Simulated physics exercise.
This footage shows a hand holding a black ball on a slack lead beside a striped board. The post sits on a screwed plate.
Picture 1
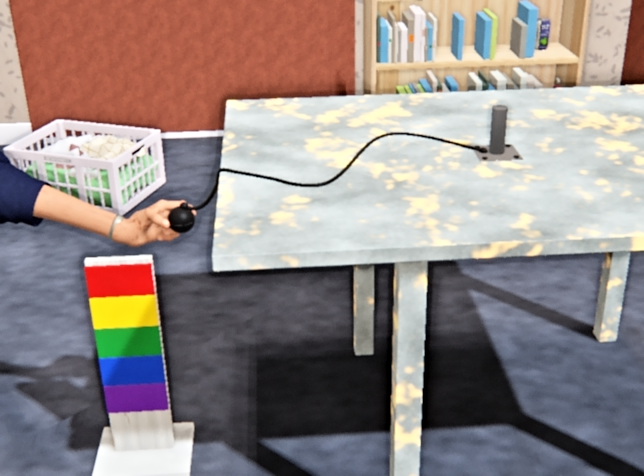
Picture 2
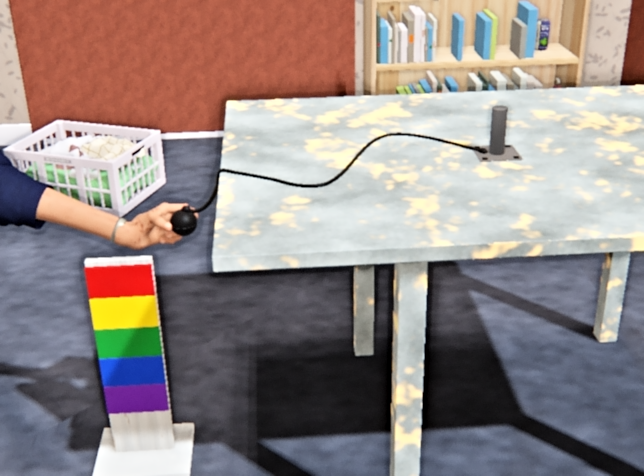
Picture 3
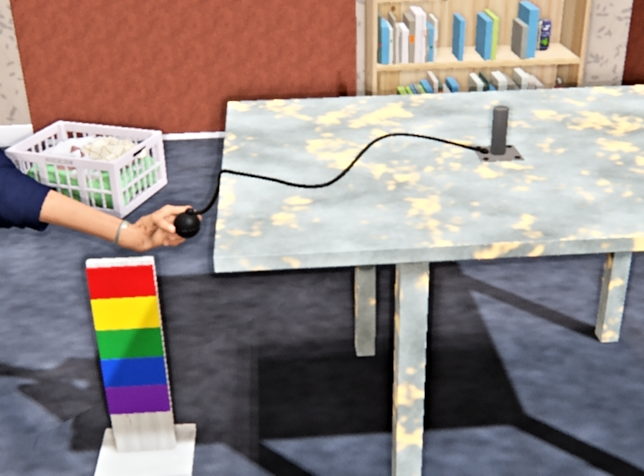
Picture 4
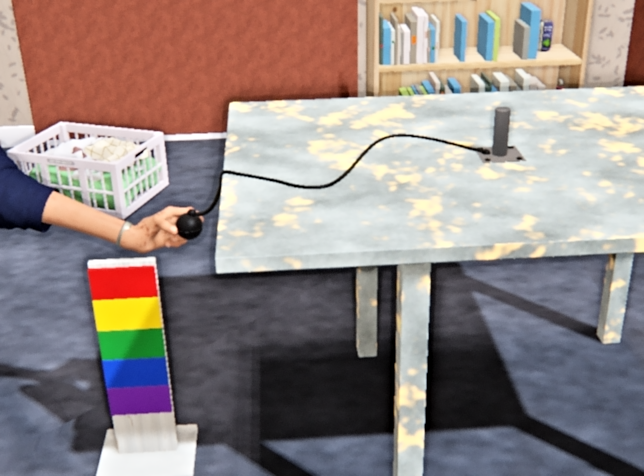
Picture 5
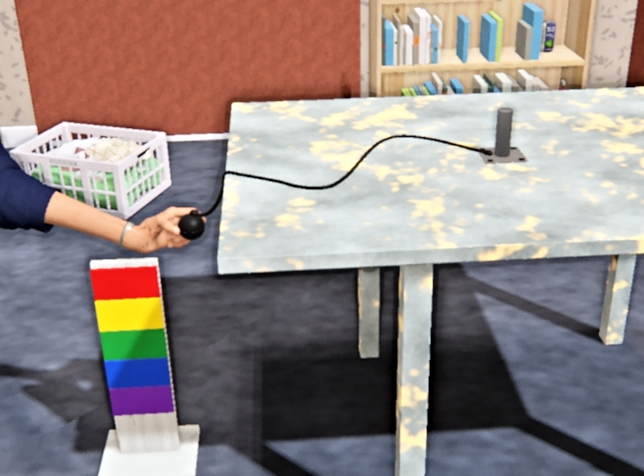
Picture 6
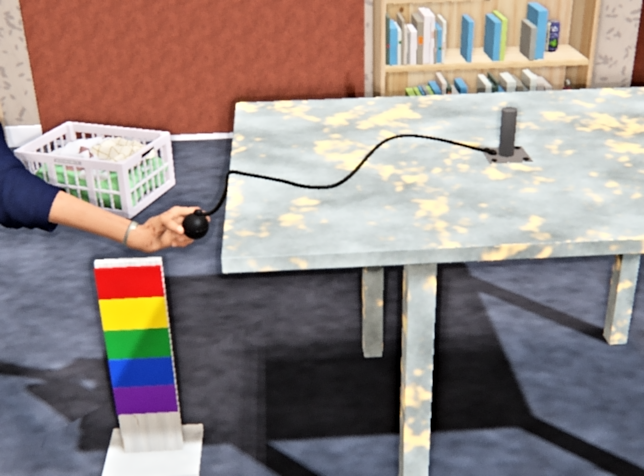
A hand held a black ball on a slack cord beside a marbled table, above a rainbow-striped board, and barely moved while the whole view shifted very slightly to the right.
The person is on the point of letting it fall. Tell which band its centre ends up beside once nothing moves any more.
Beside the green band.
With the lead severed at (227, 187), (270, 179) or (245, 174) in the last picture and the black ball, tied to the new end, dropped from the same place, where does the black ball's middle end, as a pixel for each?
Case by case: Close to (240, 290), (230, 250) and (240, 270).
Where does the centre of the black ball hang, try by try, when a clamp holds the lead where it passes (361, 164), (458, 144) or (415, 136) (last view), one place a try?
Roughly (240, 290), (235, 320) and (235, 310), in that order.
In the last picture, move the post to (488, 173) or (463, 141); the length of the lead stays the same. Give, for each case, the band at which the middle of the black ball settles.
The first case gives blue, the second gives blue.
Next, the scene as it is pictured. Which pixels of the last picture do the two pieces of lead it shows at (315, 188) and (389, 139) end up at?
About (230, 185), and the other about (370, 159).
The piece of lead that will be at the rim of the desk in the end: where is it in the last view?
Around (333, 186).
Soon after, ball near (211, 326); level with green.
Then, ball near (266, 326); level with green.
Further on, ball near (228, 334); level with green.
At rest, ball near (239, 332); level with green. At green.
